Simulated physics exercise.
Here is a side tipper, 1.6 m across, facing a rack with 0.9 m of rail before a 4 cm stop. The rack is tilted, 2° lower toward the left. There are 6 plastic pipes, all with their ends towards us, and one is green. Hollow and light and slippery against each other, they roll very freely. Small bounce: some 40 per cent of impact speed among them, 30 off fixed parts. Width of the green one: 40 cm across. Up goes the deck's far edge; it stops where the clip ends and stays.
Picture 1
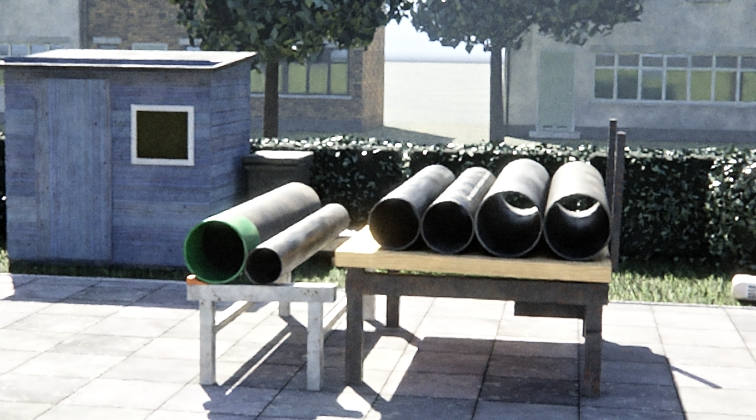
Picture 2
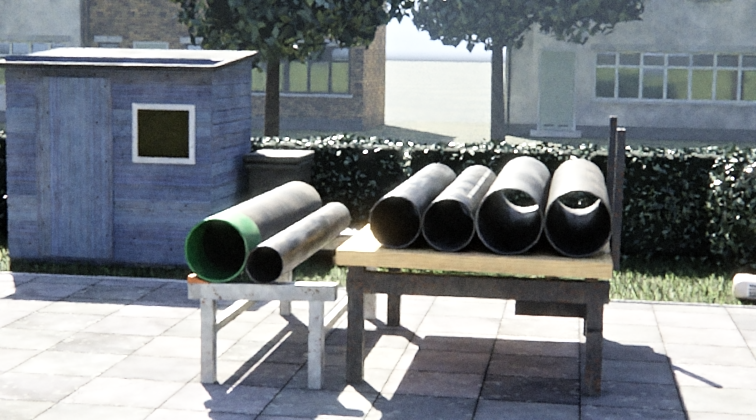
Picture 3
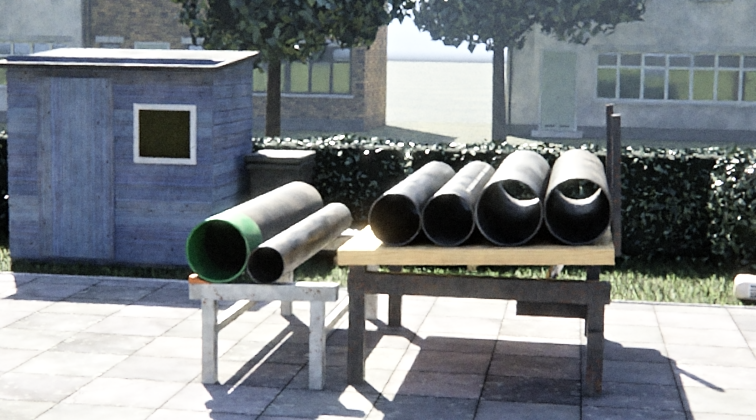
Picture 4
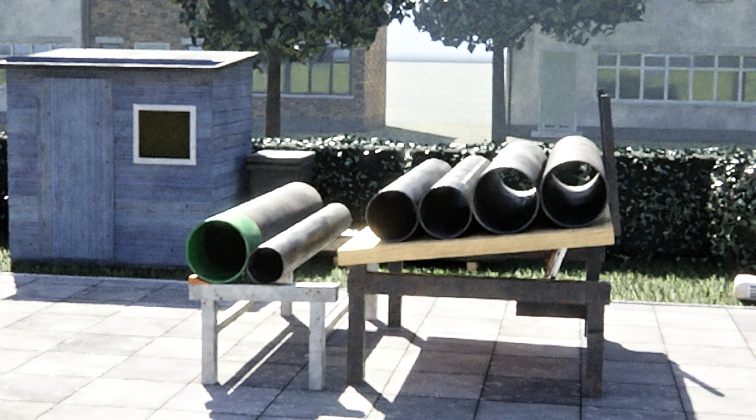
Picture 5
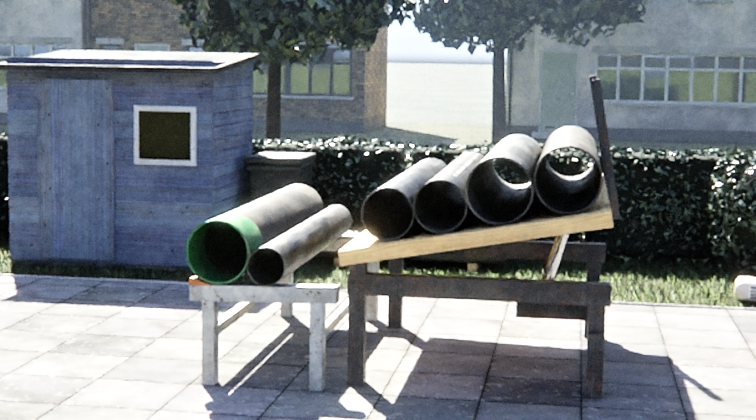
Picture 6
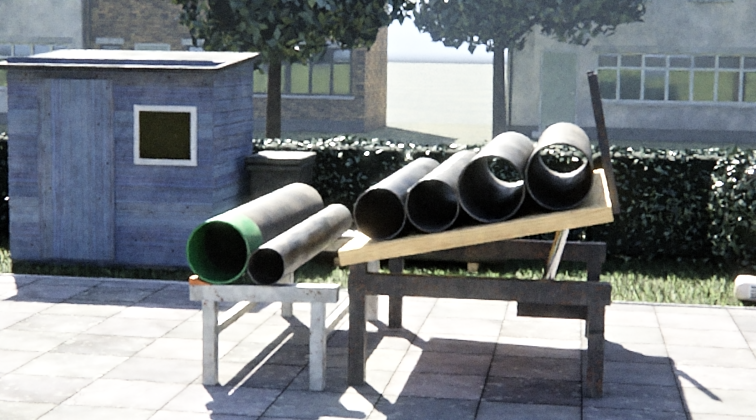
On a sunny paved yard, a table's top tilts up at the right, and pipes roll slightly left.
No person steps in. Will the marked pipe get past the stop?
Green: Is stopped.
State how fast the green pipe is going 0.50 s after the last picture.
About 0.0 m/s.
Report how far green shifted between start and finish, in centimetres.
Green: 5.
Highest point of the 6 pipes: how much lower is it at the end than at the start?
The top drops by around 0 cm.
Then, 0.5 s after the last picture, green is on the rack, 20 cm from the rack's far end; 0 lost over the end.
Then, 1.1 s after the last picture, green is on the rack, 15 cm from the rack's far end; 0 lost over the end.
Then, 1.8 s after the last picture, no change for green; 0 lost over the end.
At rest (2.5 s after the last picture), green is on the rack, 15 cm from the rack's far end; 0 lost over the end.
